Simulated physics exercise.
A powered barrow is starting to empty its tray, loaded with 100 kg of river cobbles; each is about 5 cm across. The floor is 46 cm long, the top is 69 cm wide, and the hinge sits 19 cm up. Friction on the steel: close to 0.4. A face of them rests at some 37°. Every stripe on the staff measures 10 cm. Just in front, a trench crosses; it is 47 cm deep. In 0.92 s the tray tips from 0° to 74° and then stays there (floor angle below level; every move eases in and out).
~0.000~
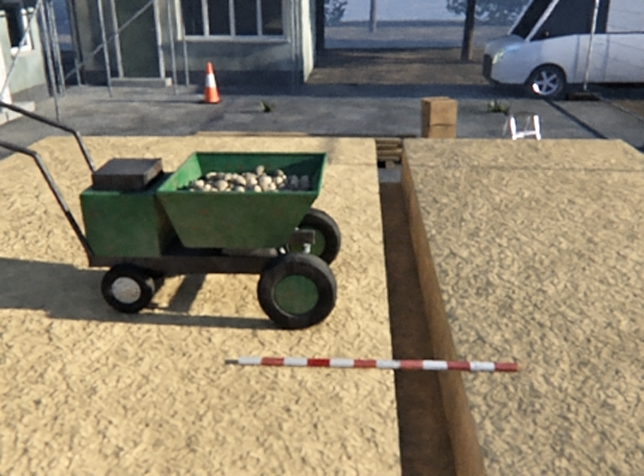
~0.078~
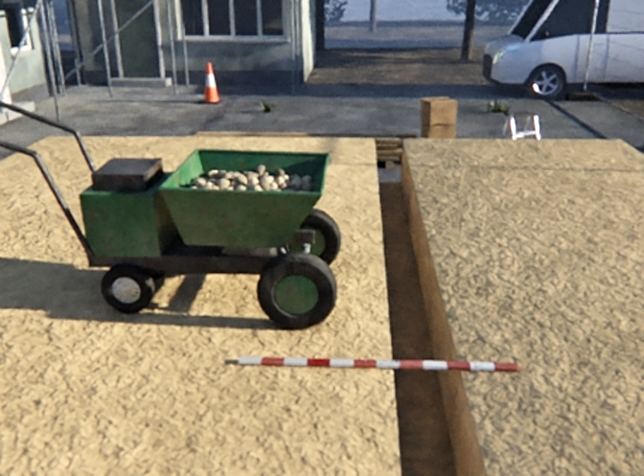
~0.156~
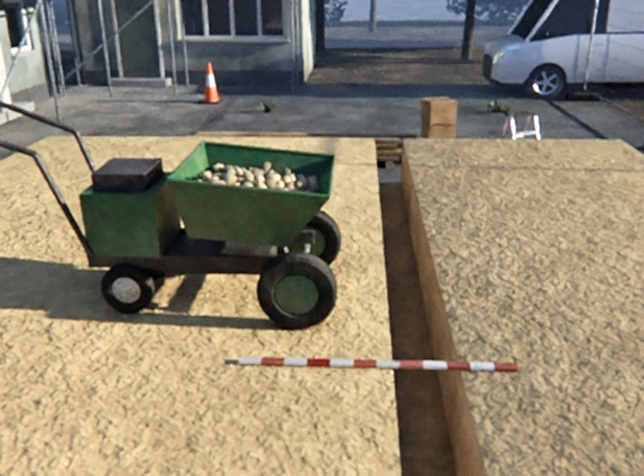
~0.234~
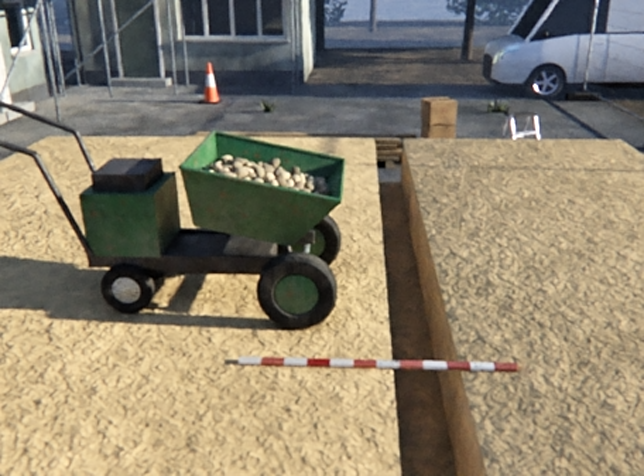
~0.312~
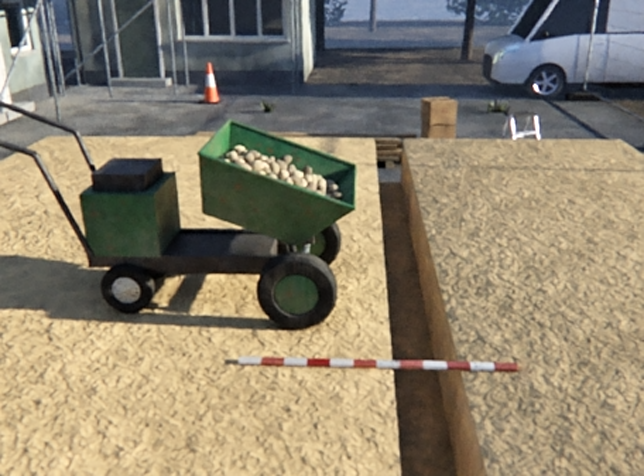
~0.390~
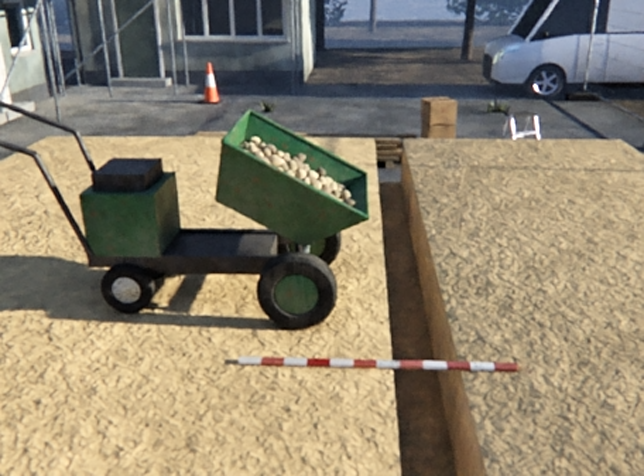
In this clip, a green tray loaded with pale rounded stones tilts steadily forward to the right on a wheeled barrow, its rear end rising while the wheels stay still beside a narrow trench and a red-and-white striped staff.
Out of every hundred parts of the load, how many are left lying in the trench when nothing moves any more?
Around 66 in every hundred.
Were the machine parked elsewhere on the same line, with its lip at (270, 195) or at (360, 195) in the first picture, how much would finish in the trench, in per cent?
Around 90% for the first place and 25% for the second.
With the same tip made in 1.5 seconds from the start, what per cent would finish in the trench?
In that case some 75 per cent.
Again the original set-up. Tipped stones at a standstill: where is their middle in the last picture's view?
Look at roughly (428, 359).
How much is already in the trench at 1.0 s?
About 20 per cent by then.
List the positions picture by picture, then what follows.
Lip at (318, 194), floor tilted 0°, highest stones at (258, 180), in the first picture.
Lip at (321, 195), floor tilted 2°, highest stones at (249, 179); the stones move at 0.3 m/s on average, in the second picture.
Lip at (329, 197), floor tilted 6°, highest stones at (232, 175); the stones move at 0.5 m/s on average, in the third picture.
Lip at (341, 202), floor tilted 12°, highest stones at (230, 167); the stones move at 0.7 m/s on average, in the fourth picture.
Lip at (355, 209), floor tilted 20°, highest stones at (240, 157); the stones move at 0.9 m/s on average, in the fifth picture.
Lip at (369, 219), floor tilted 29°, highest stones at (256, 147); the stones move at 0.9 m/s on average, in the sixth picture.
After 0.7 s the floor is at 62°; 100 % in the tray; the foremost stones are at (389, 238).
After 1.0 s the floor is at 74°; 72 % in the tray, 19 % in the trench, 9 % past the trench; the foremost stones are at (472, 292).
After 1.4 s the floor is at 74°; 29 % in the tray, 38 % in the trench, 33 % past the trench; the foremost stones are at (567, 291).
After 3.3 s the floor is at 74°; 0 % in the tray, 66 % in the trench, 34 % past the trench; the foremost stones are past the picture's edge.
